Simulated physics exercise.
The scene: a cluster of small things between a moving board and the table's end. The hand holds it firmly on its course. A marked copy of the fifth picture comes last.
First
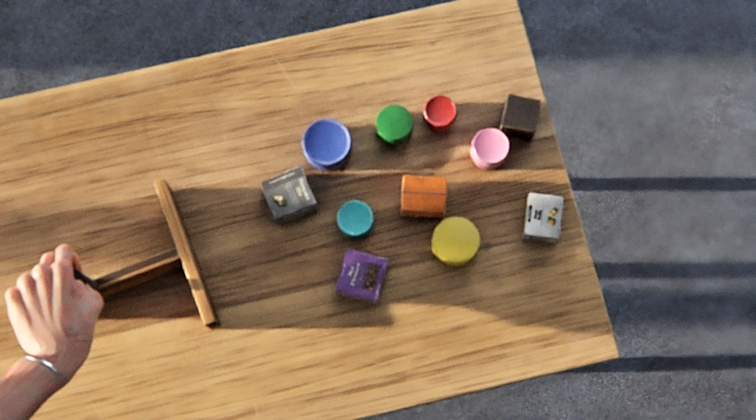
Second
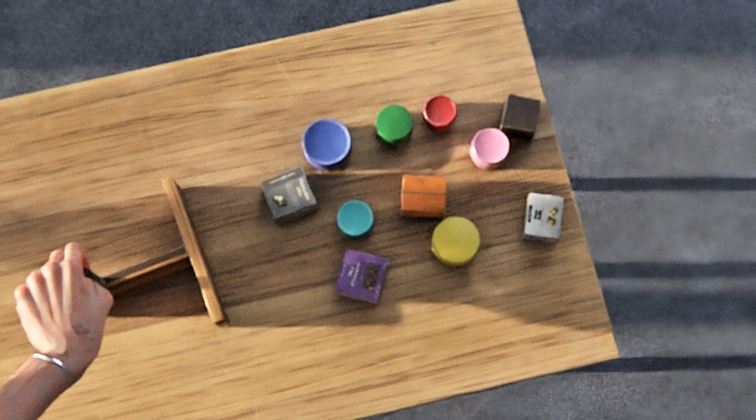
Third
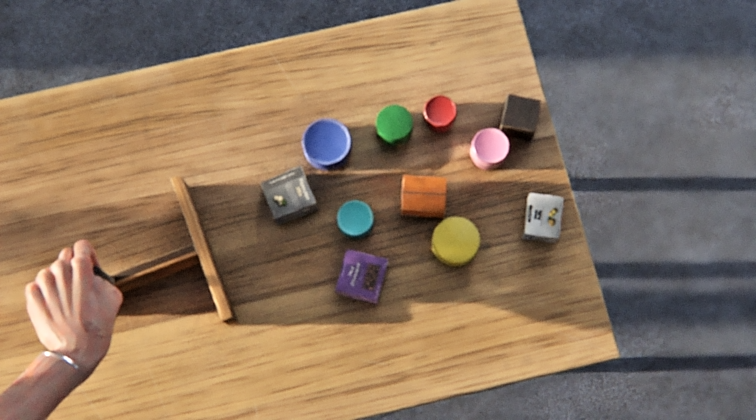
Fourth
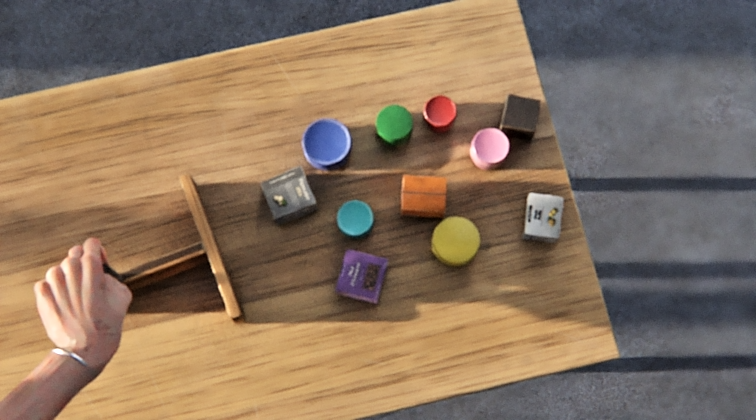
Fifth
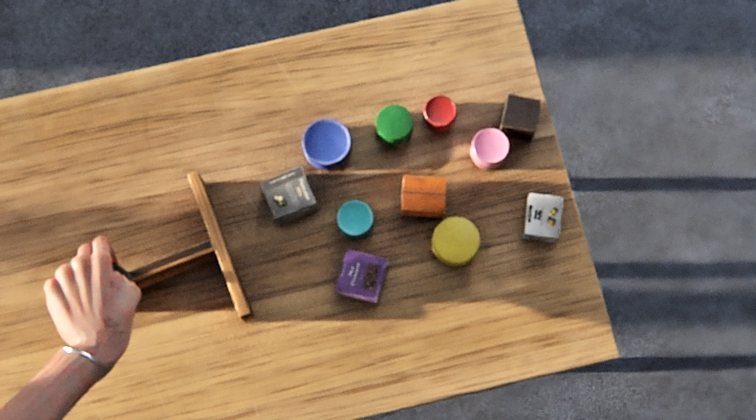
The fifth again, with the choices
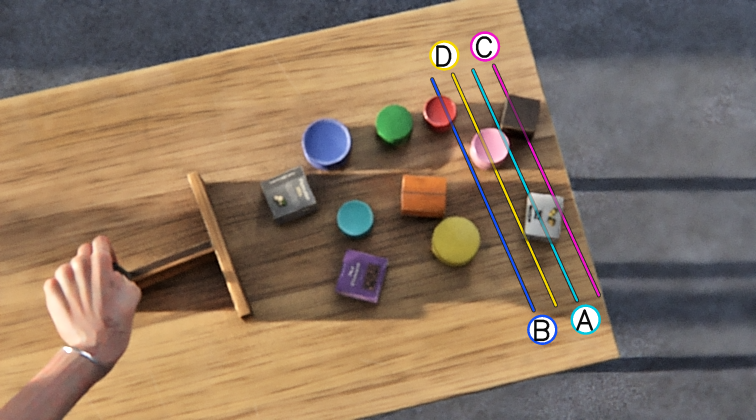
On a wooden tabletop, a hand wearing a bracelet grips a T-shaped wooden pusher to the left of a scattered group of colourful tubs and small boxes. The hand slides the board a short way rightward, narrowing the gap, while the objects all stay still.
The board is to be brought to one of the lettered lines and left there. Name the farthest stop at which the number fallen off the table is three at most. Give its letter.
It should halt at D.
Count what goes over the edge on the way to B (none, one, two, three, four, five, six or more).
In all, one.
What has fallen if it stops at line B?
It is the white packet.
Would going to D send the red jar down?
By then, no.
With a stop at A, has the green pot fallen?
By then, no.
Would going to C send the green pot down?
By then, no.
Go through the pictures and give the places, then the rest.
Red jar (439, 114); white packet (543, 218); turquoise tub (355, 220), in the first picture.
Board (192, 248); blue jar (327, 145), in the second picture.
Board (201, 246); yellow tin (456, 242), in the third picture.
Board (210, 245); pink jar (489, 150), in the fourth picture.
Board (218, 243); purple packet (362, 277); orange box (424, 197); red jar (439, 114), in the fifth picture.
On the marked copy, A at (524, 182); B at (482, 192); C at (545, 177); D at (503, 187).
Following D. Soon after the start, board (321, 219); blue jar (333, 140); purple packet (378, 269).
Later, board (424, 196); white packet (550, 217); yellow tin (510, 225).
In the end, board (502, 178); white packet over the edge; yellow tin over the edge; two fallen.
As for the rest, A drops four; B is within the limit but short; C drops six.
